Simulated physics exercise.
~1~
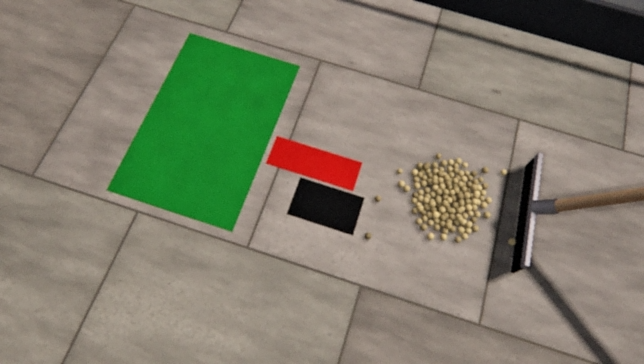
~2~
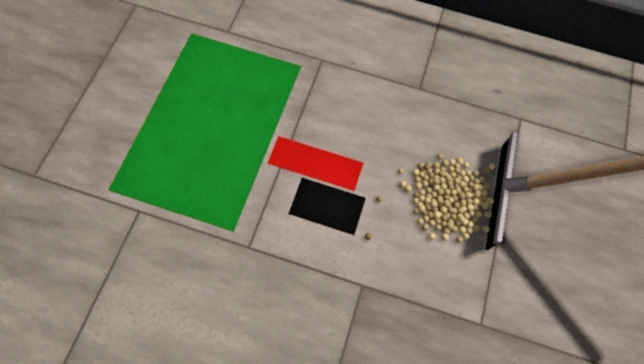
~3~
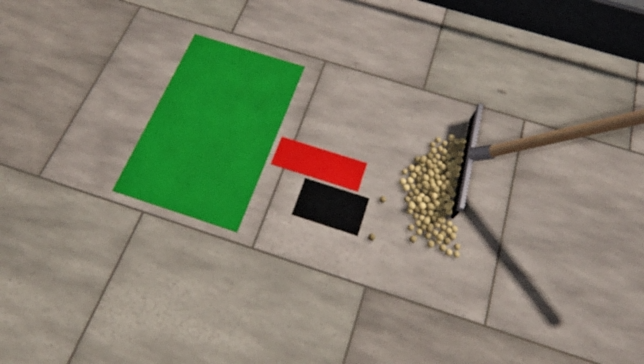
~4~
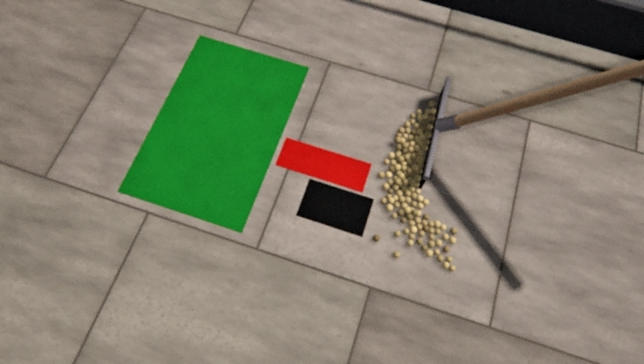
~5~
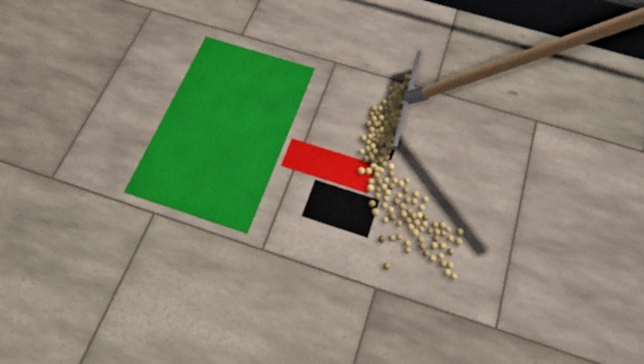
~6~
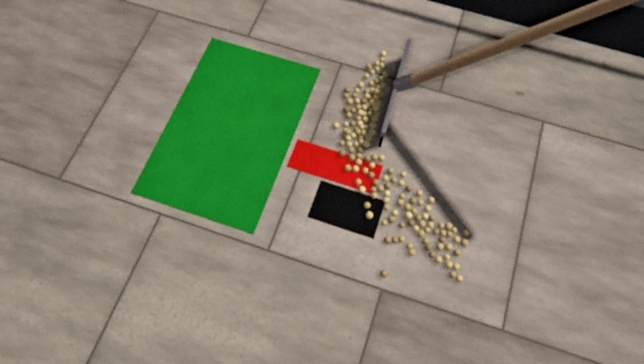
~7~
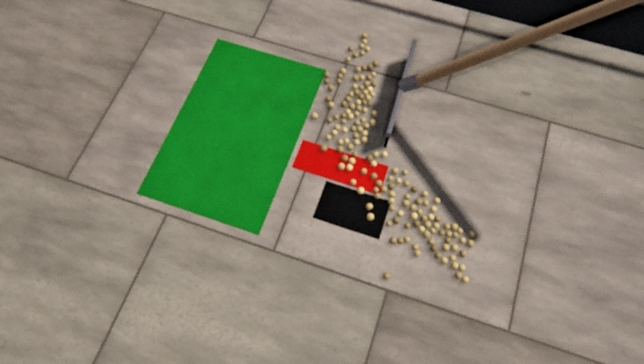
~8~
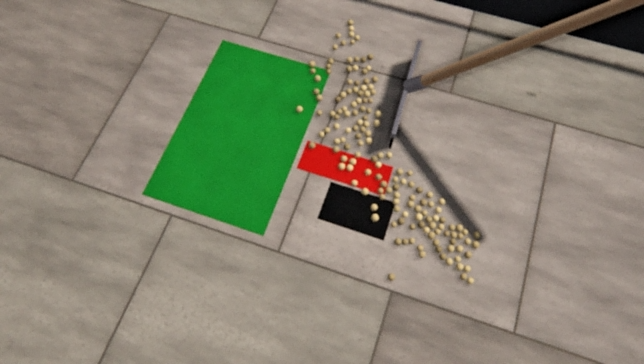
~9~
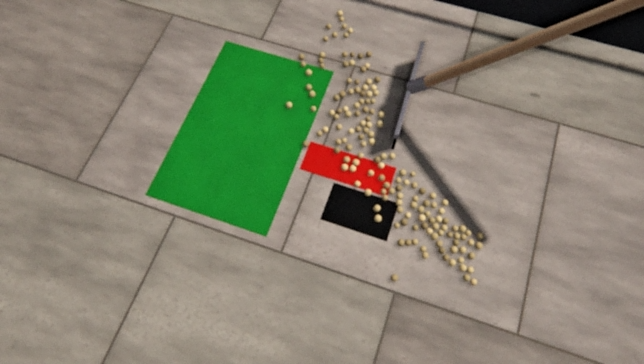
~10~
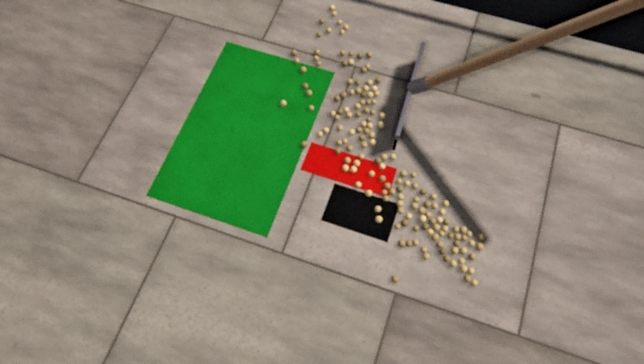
A large green sheet lies on a grey tiled floor, seen from above at an angle, with smaller red and black sheets to its right and a round pile of pale, nut-like pieces beyond them. A squeegee with a wooden handle stands at the far right. Its blade moves left into the pile and pushes on up and to the left, spreading the pieces into a long slanting band. The blade then stops, while loose pieces roll on a little farther. Most end scattered on bare tile, with a few on each coloured sheet.
